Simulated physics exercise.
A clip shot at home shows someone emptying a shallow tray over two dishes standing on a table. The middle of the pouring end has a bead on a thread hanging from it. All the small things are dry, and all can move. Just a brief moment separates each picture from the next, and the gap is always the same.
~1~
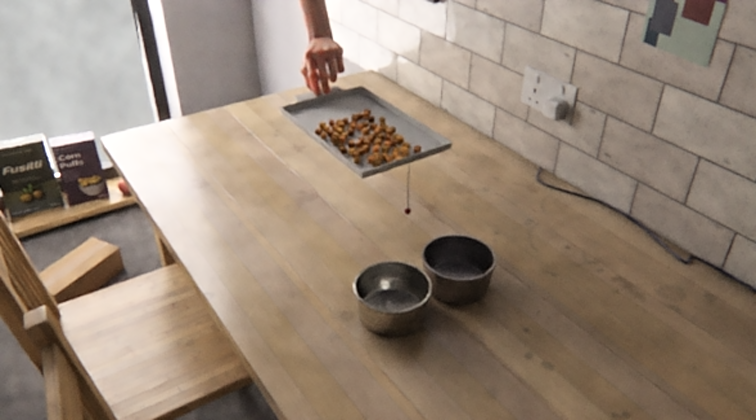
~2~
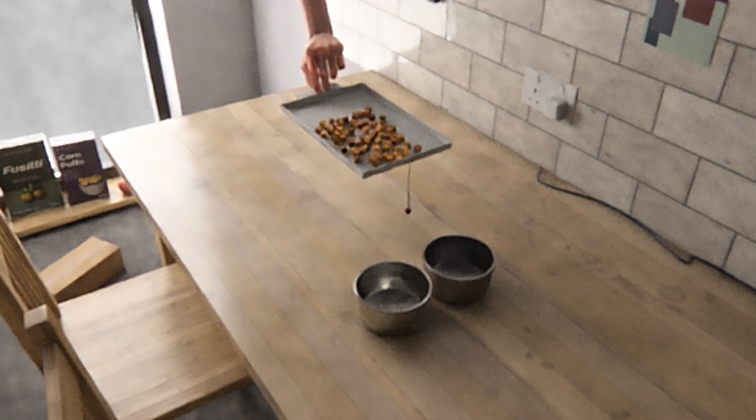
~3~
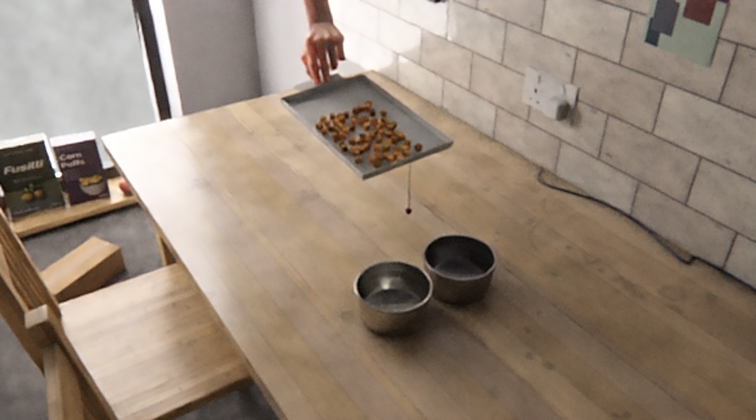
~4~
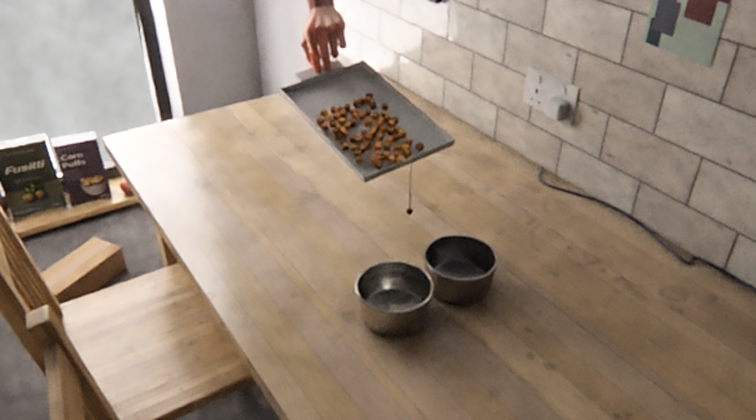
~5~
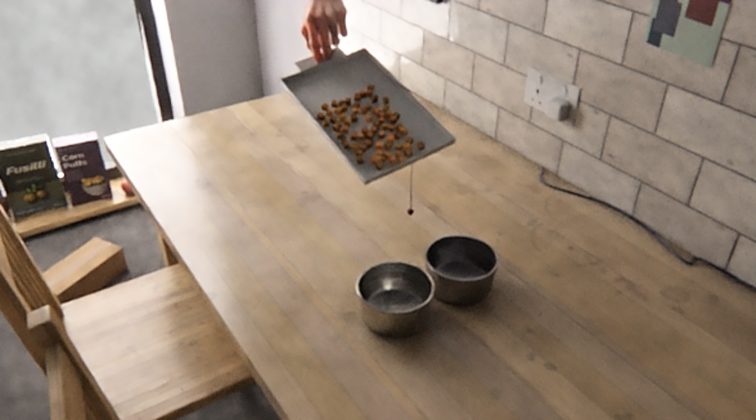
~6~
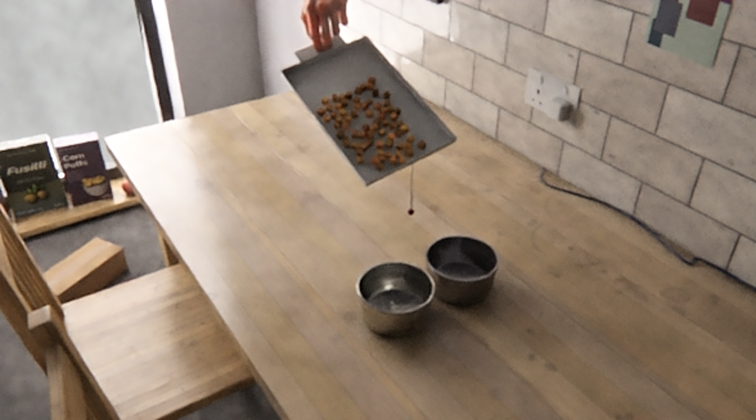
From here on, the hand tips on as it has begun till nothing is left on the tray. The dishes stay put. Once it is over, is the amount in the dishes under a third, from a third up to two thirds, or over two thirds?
The dishes will most likely fall below a third of the load.
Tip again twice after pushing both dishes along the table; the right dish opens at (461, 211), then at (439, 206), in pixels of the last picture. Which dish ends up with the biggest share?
Well, the first time it's the one placed on the left, and the second time it's the one placed on the left.
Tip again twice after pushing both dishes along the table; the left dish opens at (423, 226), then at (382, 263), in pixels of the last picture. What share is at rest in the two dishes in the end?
It would be roughly 10 per cent, followed by roughly 50 per cent.
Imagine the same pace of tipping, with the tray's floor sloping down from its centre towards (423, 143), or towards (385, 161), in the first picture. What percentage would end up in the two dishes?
About 0 %, then 10 %.
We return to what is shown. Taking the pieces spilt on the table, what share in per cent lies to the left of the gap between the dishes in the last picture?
Around 100 %.
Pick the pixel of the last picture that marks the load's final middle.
Close to (380, 273), more or less.
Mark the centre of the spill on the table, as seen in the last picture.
Centre: Close to (379, 273).
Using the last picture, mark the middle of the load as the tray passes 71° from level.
The middle of the pieces sits at roughly (376, 153).
Shortly afterwards, tray tipped steeply; the whole lot on the tray.
Next, tray tipped past a quarter turn; all but a few on the tray; only a few in the air.
Some moments later, tray tipped past a quarter turn; only a few in the right dish; all but a few outside both.
In the end, tray tipped past a quarter turn; none at all in the left dish; only a few in the right dish; all but a few outside both.
